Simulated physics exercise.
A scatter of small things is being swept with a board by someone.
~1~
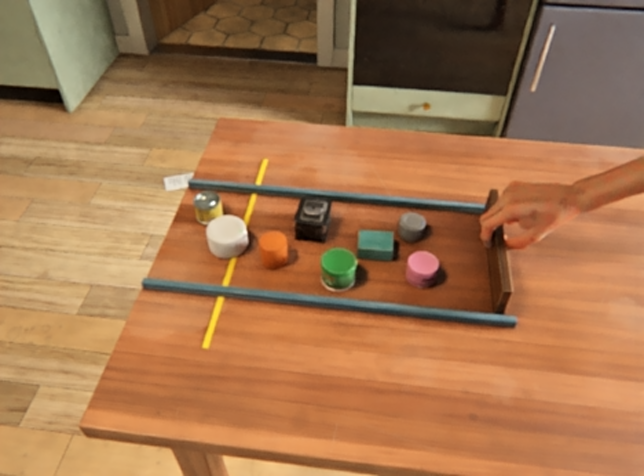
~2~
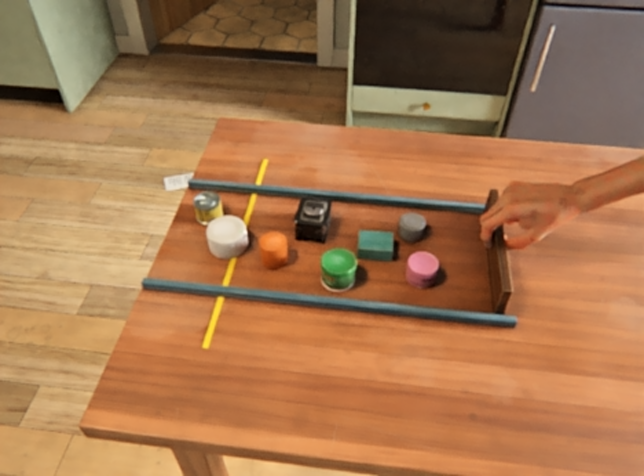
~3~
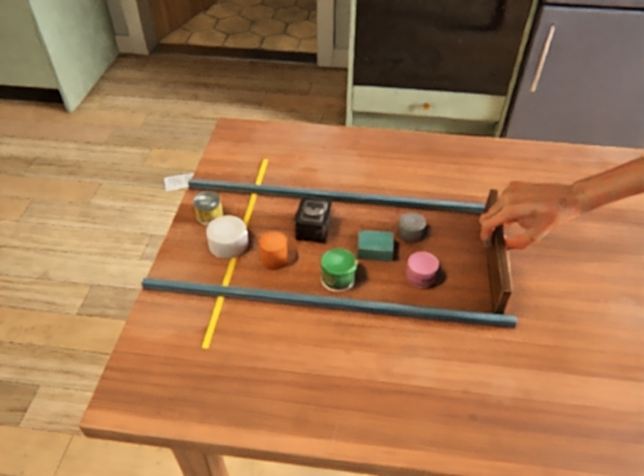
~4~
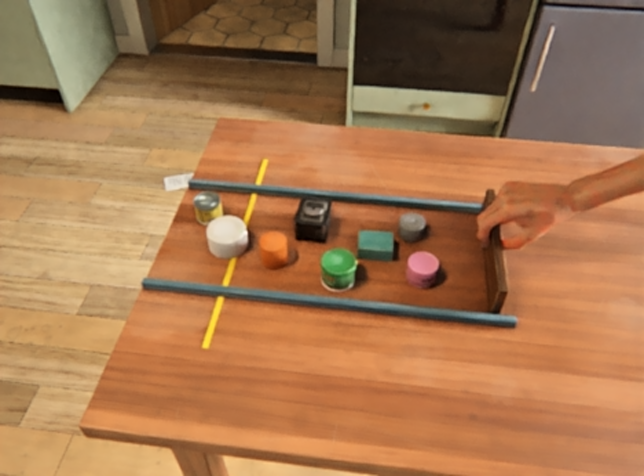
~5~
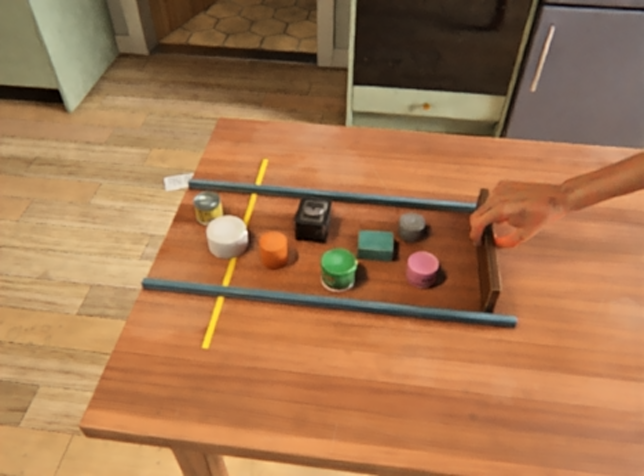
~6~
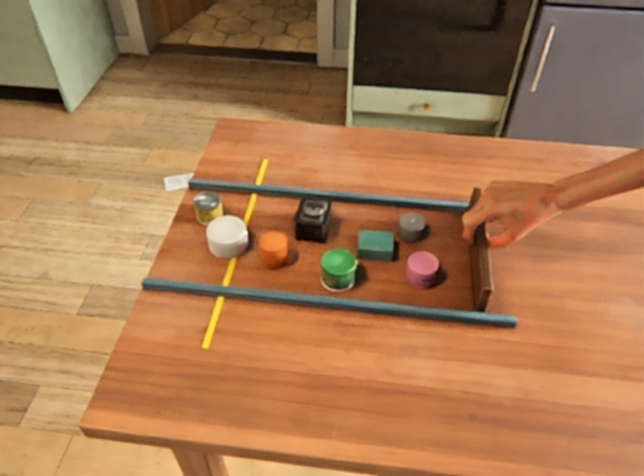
In the video, a hand holds a dark board upright at the right end of two blue rails on a wooden table, then slides it slightly left toward several small, colourful objects, which stay still beside and around a yellow strip.
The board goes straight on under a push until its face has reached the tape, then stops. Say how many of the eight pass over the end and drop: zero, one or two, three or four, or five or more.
I predict nothing comes down off the table.
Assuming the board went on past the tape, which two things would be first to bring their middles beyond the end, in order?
First the yellow pot, then the white lid.
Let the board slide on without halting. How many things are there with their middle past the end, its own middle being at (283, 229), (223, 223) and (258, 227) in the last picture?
The numbers are 0, 2 and 0.
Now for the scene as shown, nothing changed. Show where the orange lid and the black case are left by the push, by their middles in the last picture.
Roughly (194, 240) for the first and roughly (211, 198) for the second.
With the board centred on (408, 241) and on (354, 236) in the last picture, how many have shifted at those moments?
2 and 5.
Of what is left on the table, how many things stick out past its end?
Things overhanging at the end: 2.
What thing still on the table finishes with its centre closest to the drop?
Nearest at the end: The yellow pot.
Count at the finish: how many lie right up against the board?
4.
Early on, none off yet; yellow pot at rest near (208, 208); white lid at rest near (227, 237); orange lid at rest near (274, 251).
Finally, the number that fall off is zero.
